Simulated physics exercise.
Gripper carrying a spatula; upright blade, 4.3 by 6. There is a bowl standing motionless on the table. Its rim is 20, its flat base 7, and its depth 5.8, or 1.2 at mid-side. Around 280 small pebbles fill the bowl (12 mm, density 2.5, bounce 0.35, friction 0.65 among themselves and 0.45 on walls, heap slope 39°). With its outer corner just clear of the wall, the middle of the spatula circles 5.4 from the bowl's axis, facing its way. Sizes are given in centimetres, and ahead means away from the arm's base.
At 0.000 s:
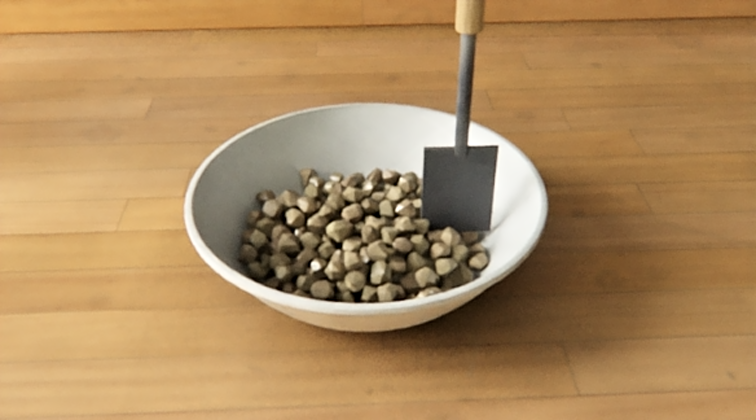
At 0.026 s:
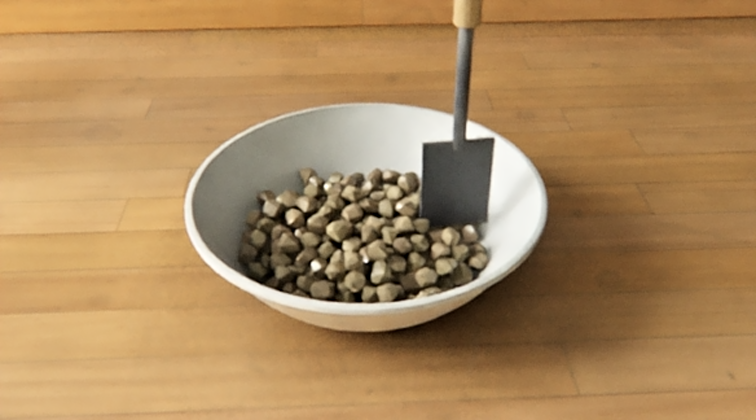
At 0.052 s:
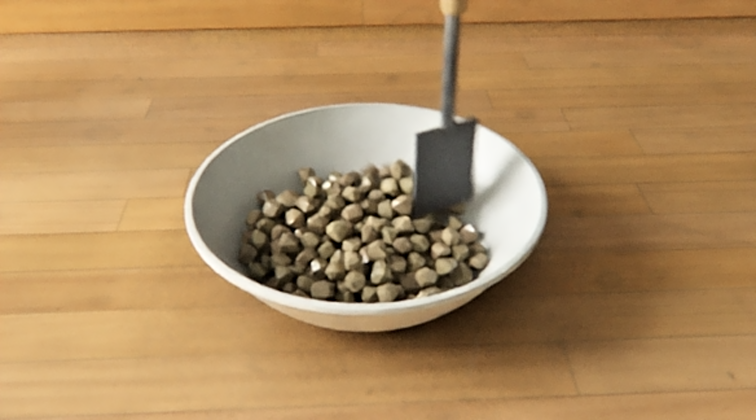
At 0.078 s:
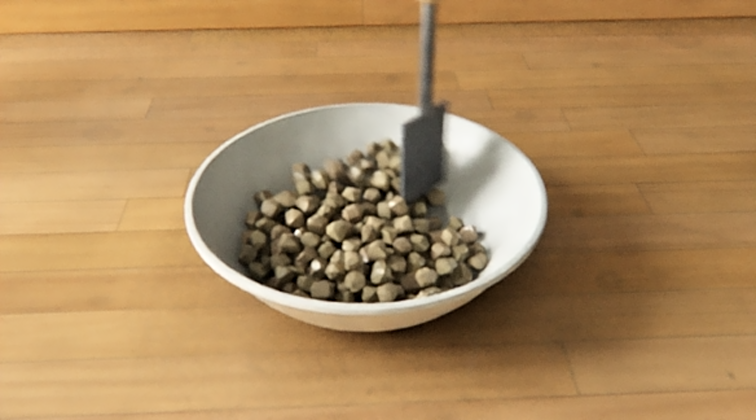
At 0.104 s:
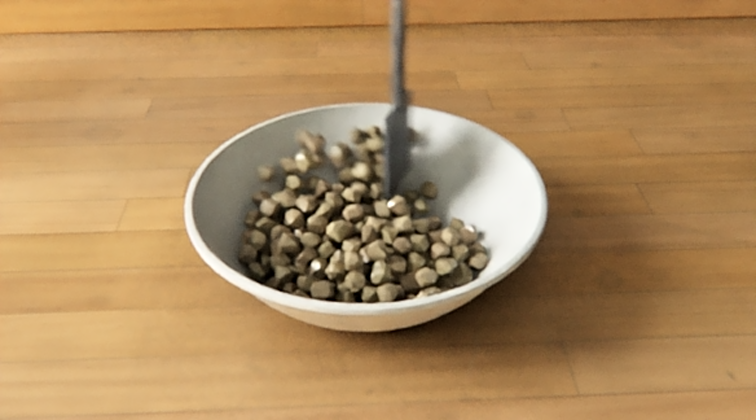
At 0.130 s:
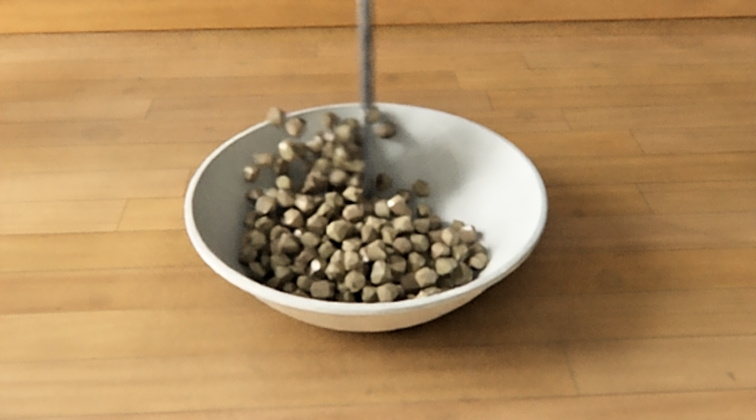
A wide white bowl sits motionless on a wooden plank surface, seen from above at an angle by a still camera. It holds a heap of small brownish pebbles, with a dark, flat spatula blade upright at the right side beneath a pale wooden handle. The spatula sweeps leftward along the back of the bowl, turning edge-on as it pushes pebbles up and scatters some toward the back left rim.
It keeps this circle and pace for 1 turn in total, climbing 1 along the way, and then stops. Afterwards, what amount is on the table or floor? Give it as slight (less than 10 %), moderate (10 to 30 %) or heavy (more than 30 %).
It is moderate.
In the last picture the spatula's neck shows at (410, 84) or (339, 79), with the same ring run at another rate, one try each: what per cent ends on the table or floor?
Well, about 10 percent the first time and about 25 percent the second.
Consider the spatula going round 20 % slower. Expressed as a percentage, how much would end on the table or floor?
Estimated share: Near 15 %.
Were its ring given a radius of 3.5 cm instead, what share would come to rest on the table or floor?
In that case roughly 5 per cent.
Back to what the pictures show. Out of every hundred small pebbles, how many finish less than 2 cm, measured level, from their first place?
Roughly 35 percent of the load.
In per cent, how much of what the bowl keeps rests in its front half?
Around 45 percent of it.
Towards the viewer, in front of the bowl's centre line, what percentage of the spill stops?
About 70 per cent.
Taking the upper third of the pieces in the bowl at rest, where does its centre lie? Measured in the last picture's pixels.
Roughly pixel (421, 206).
After 0.26 s, 190° round, highest piece 10 above the table; 270 in the bowl, 12 in flight or on the tool.
After 0.39 s, 293° round, highest piece 8 above the table; 248 in the bowl, 17 on the table or floor, 17 in flight or on the tool.
After 0.65 s, 0° round, highest piece 5 above the table; 233 in the bowl, 49 on the table or floor.
After 1.35 s, 0° round, highest piece 5 above the table; 233 in the bowl, 49 on the table or floor.
In the end, 233 in the bowl, 49 on the table or floor. That is 17 % on the table or floor.
